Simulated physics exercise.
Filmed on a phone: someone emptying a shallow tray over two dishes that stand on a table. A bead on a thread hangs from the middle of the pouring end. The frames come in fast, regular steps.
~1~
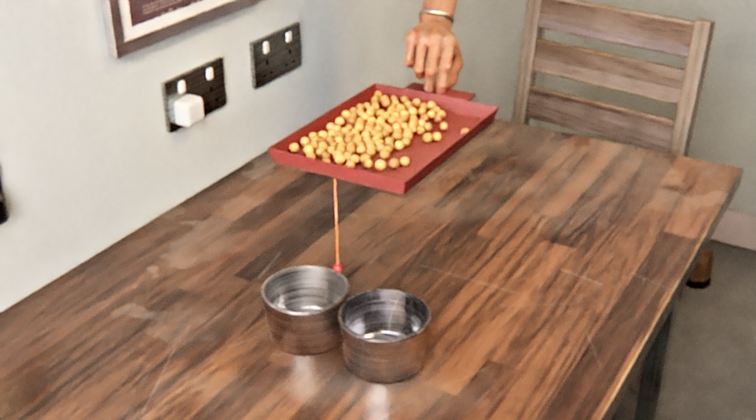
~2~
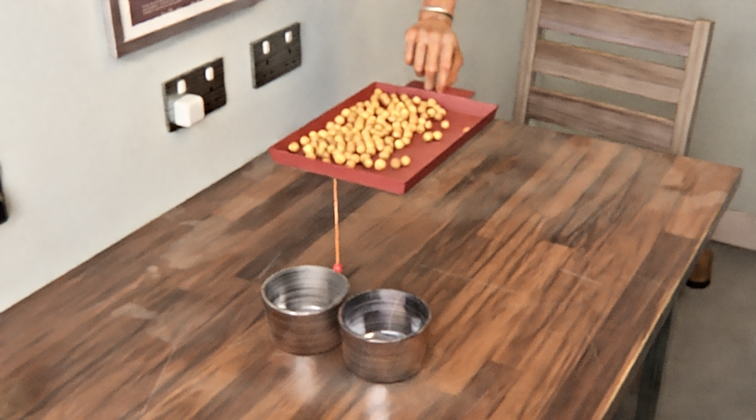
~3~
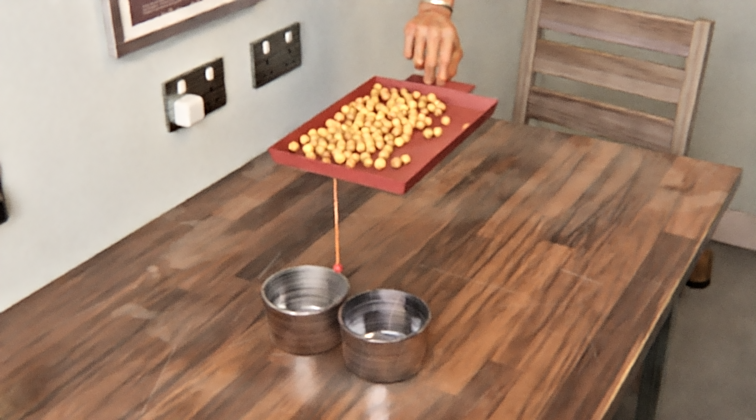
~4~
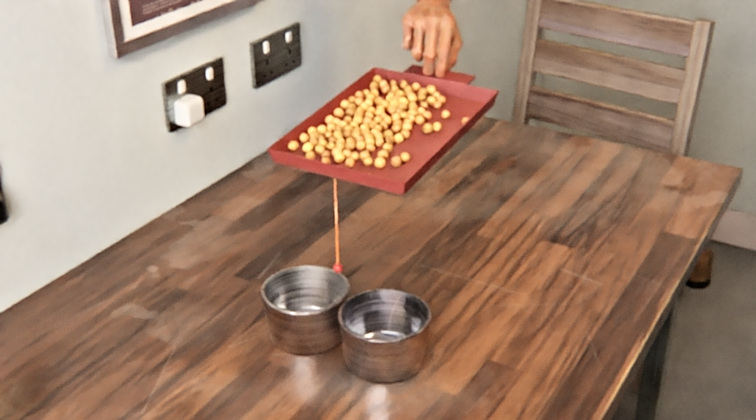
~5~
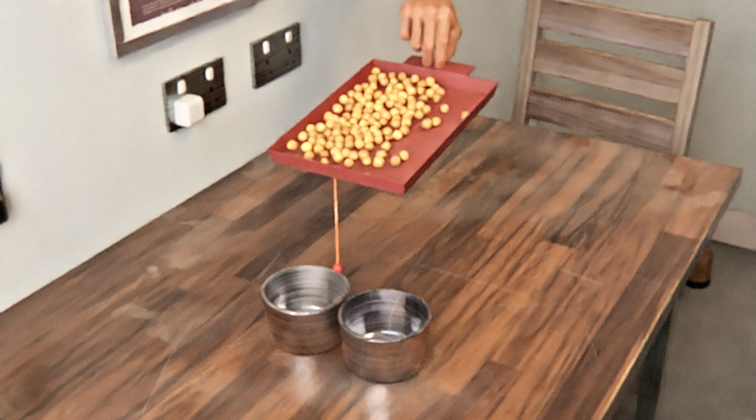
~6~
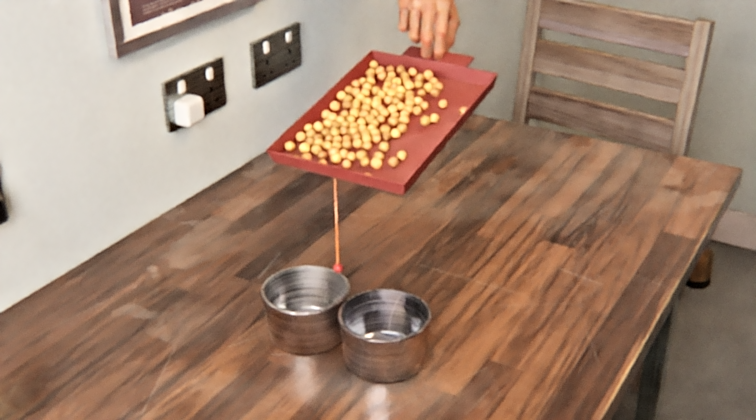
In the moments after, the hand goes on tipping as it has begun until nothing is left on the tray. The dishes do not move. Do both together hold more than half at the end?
Together they catch over half.
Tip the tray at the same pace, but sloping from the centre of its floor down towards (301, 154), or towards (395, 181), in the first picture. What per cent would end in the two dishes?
In turn 10 and 90 in a hundred.
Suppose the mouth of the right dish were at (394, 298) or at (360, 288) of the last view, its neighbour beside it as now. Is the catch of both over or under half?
In turn: Not half; under half.
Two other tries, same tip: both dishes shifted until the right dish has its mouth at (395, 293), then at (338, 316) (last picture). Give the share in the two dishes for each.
Roughly 0 per cent, and 90 per cent.
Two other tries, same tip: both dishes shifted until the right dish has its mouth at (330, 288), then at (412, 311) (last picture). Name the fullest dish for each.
The first try: The right one. The second: The left-hand dish.
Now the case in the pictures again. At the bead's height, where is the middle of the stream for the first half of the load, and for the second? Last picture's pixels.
First near (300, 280), later near (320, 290).
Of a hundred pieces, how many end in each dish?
The left dish has 60 per cent, the right dish has 30.
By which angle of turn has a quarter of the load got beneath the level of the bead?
At some 75 degrees.
Shortly afterwards, tray tipped steeply; all but a few on the tray; only a few in the left dish; only a few in the air.
Next, tray tipped right over; near a quarter in the right dish; near half in the left dish; a little outside both; a little in the air.
Some moments later, tray tipped past a quarter turn; near a quarter in the right dish; near half in the left dish; near a quarter outside both.
In the end, tray tipped past a quarter turn; near a quarter in the right dish; near half in the left dish; near a quarter outside both.
